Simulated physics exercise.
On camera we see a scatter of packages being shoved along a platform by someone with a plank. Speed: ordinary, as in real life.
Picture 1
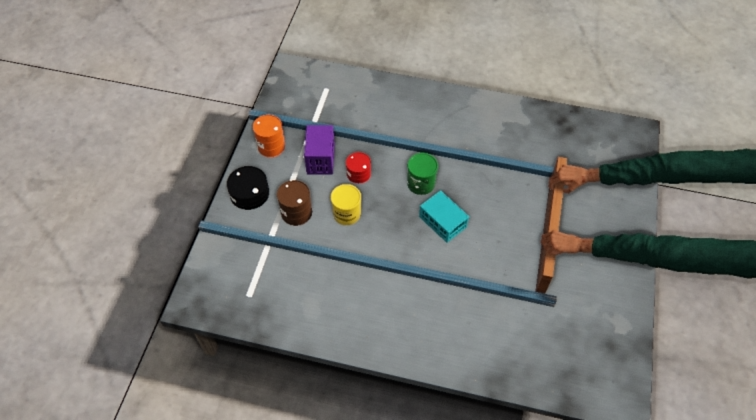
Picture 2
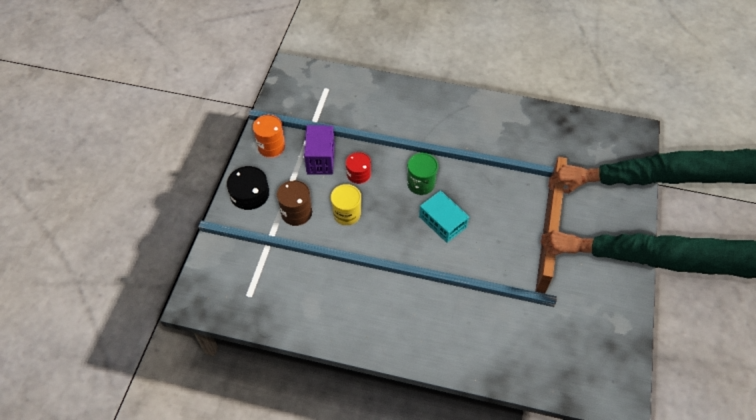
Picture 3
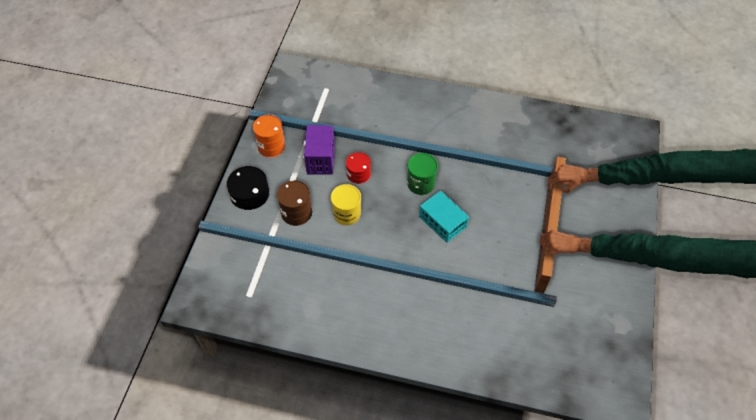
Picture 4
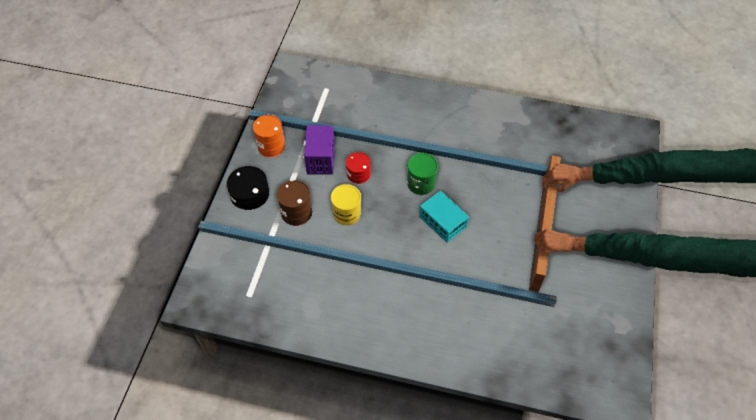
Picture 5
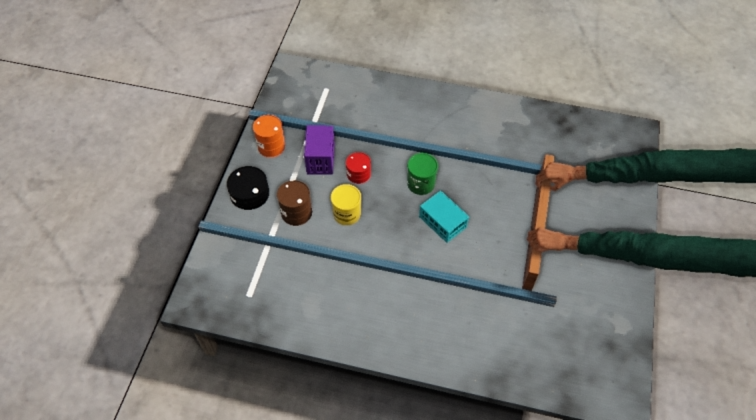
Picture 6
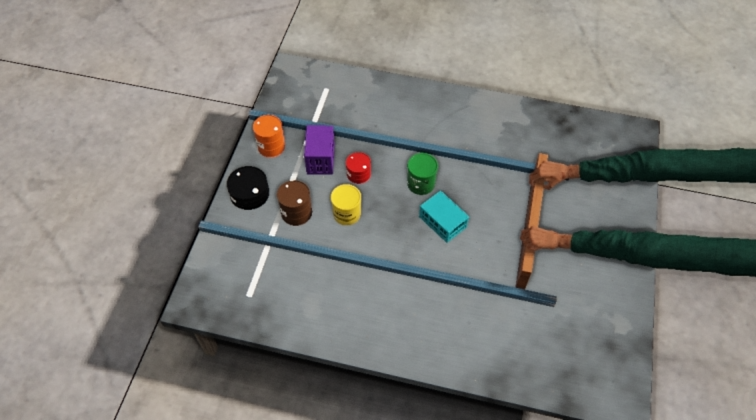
At first, two green-sleeved arms hold an orange-brown plank at the right end of a gray platform, with eight colorful objects scattered between two blue rails to its left. Then the hands slide the plank slightly left toward the turquoise crate, without touching it, while all the objects stay still.
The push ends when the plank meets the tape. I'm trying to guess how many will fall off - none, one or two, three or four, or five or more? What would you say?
The ones going over the edge come to a single one or a pair, I'd say.
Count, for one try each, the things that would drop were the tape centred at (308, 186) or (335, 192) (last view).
You'd get 0 the first time and 0 the second.
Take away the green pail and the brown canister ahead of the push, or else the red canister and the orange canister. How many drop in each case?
Try one: 0; try two: 1.
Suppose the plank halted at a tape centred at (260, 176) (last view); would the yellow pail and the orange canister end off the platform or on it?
Okay, so the yellow pail sits tight, the orange canister winds up off it.
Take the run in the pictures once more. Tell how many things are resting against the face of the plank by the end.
3.
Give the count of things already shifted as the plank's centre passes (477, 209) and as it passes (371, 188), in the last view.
0, then 5.
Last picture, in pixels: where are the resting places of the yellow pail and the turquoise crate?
They come to rest around (261, 211) and (265, 182).
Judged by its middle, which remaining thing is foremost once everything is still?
Nearest at the end: The black canister.
Early on, none off yet; black canister at rest near (248, 188); orange canister at rest near (269, 136); brown canister at rest near (295, 203).
Finally, the number that fall off is one or two; lost, orange canister.
